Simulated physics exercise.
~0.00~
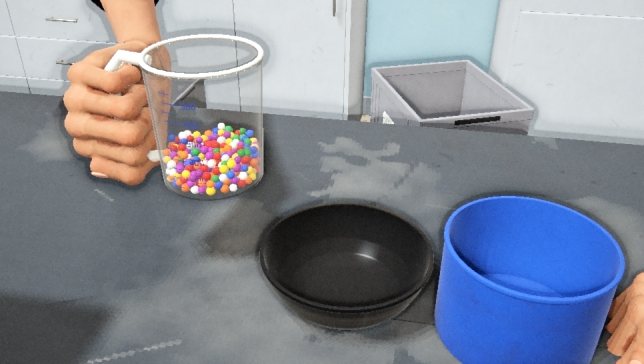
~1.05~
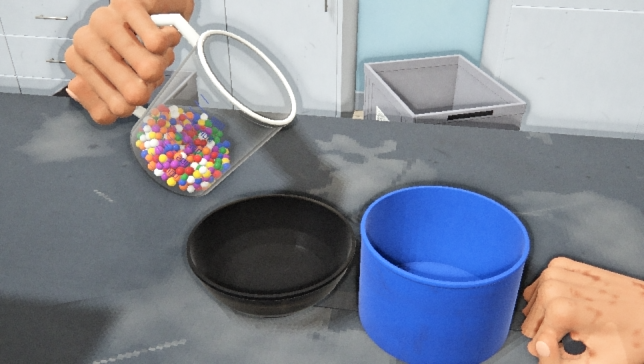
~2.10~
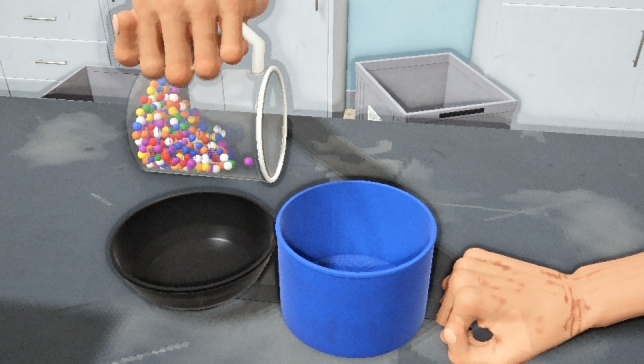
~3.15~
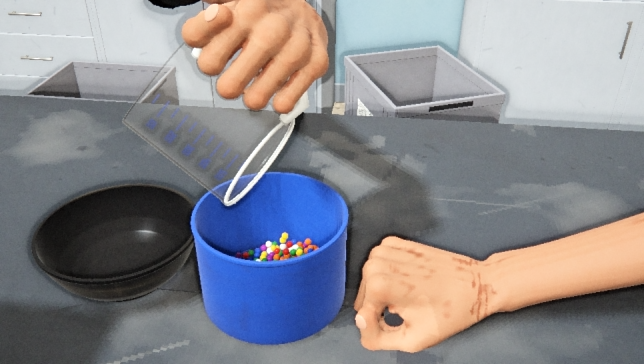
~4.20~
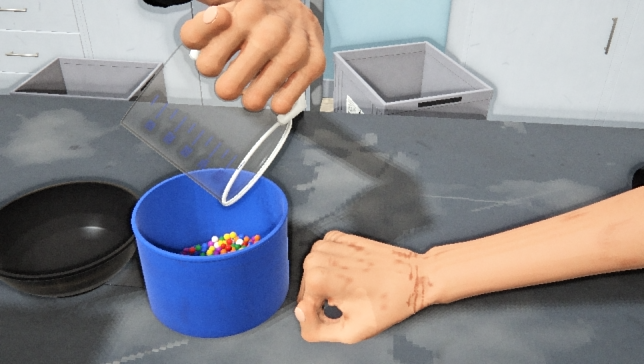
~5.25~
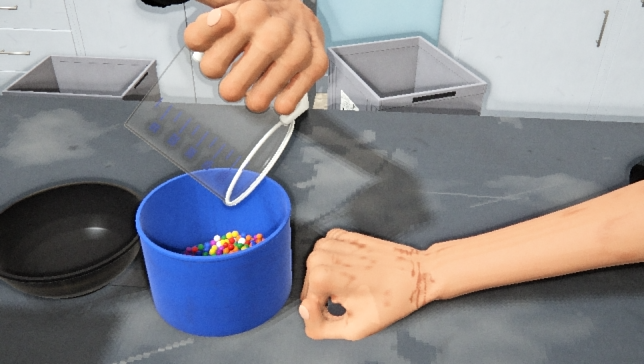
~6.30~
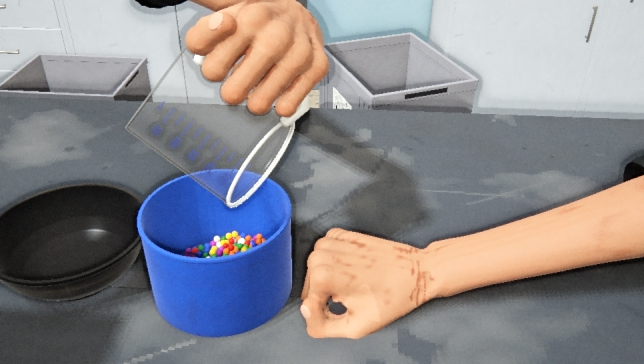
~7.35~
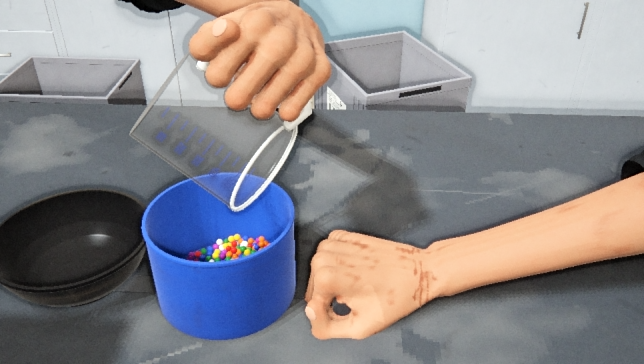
A hand tipped a clear jug of colourful beads further and further while a black bowl and a blue pot slid left beneath it, and the beads poured into the blue pot, leaving the bowl empty and the upturned jug held still above.
